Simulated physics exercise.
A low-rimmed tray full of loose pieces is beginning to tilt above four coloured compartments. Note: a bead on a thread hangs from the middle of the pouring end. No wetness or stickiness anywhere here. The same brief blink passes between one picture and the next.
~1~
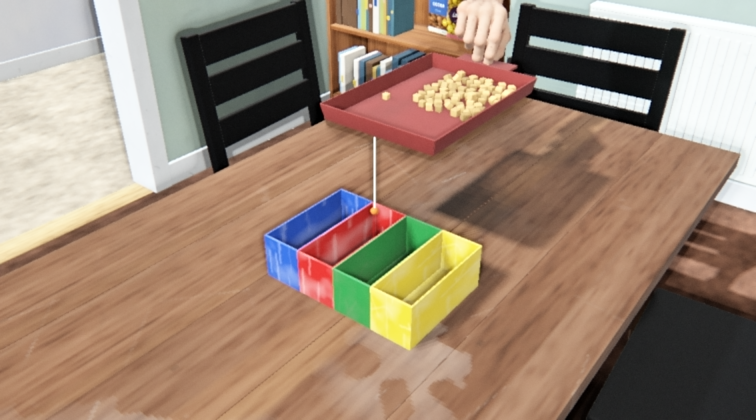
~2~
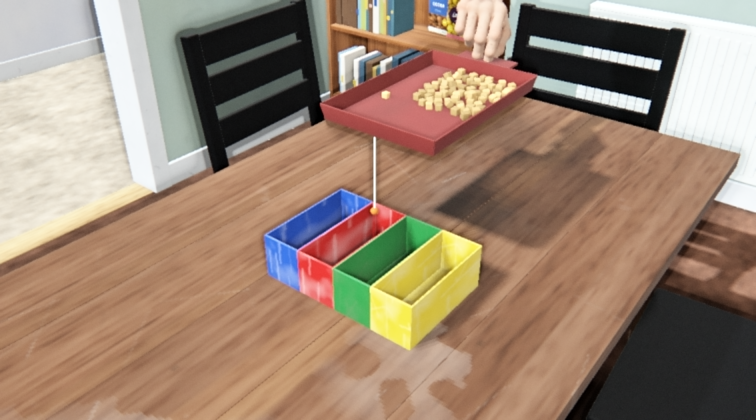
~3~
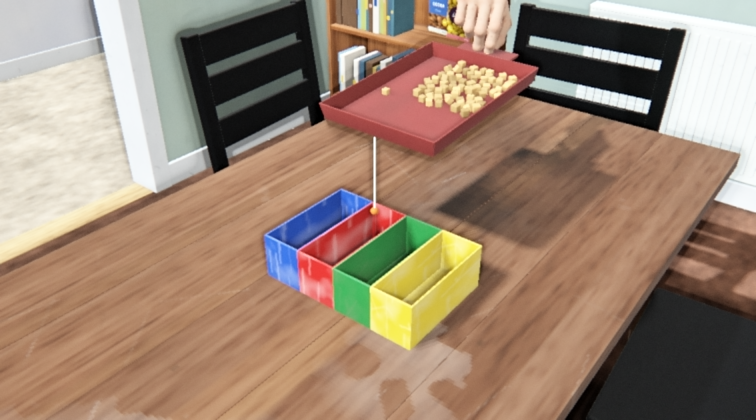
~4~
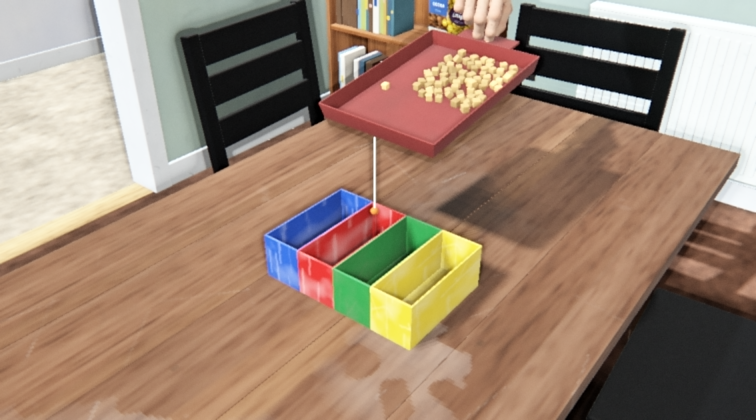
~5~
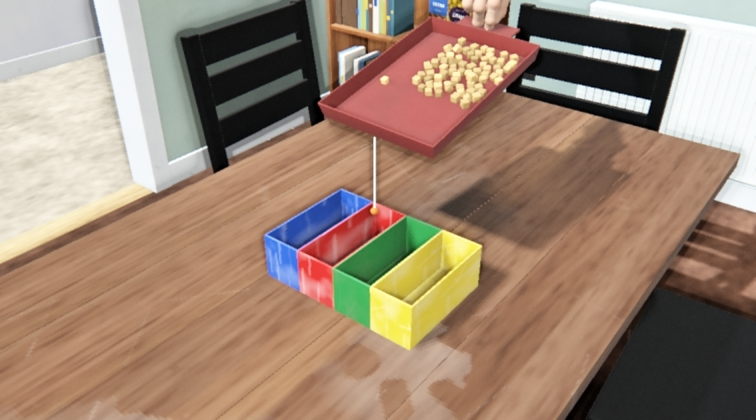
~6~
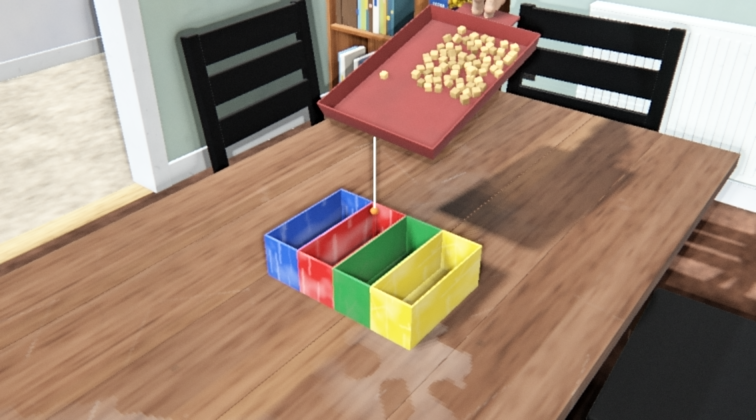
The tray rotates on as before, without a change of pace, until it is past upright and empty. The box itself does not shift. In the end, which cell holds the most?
The green cell holds the most.
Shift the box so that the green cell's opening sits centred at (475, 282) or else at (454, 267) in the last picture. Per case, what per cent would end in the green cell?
Close to 0 in a hundred, then close to 10 in a hundred.
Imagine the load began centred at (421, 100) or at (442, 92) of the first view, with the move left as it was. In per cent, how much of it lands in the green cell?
Around 40 percent the first time and around 50 percent the second time.
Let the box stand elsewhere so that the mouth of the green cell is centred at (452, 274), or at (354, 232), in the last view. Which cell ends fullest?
Attempt 1 - the cell in red; attempt 2 - the cell in yellow.
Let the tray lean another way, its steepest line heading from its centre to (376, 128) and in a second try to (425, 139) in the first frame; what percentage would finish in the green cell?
10 % and 60 %, roughly.
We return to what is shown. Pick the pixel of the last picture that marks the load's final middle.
Resting centre, last frame: Roughly (387, 293).
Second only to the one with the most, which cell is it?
I'd say the yellow cell.
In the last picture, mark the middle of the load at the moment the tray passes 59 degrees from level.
Somewhere around pixel (413, 125) in the last picture.
Shortly afterwards, tray tipped steeply; all but a few on the tray; only a few falling or outside the box.
Next, tray tipped right over; the bulk on the tray; a little in the yellow cell; a little in the green cell; only a few in the red cell; only a few in the blue cell; only a few falling or outside the box.
Some moments later, tray tipped past a quarter turn; near half in the green cell; near a third in the yellow cell; near a quarter in the red cell; only a few in the blue cell.
In the end, tray tipped past a quarter turn; near half in the green cell; near a third in the yellow cell; near a quarter in the red cell; only a few in the blue cell.
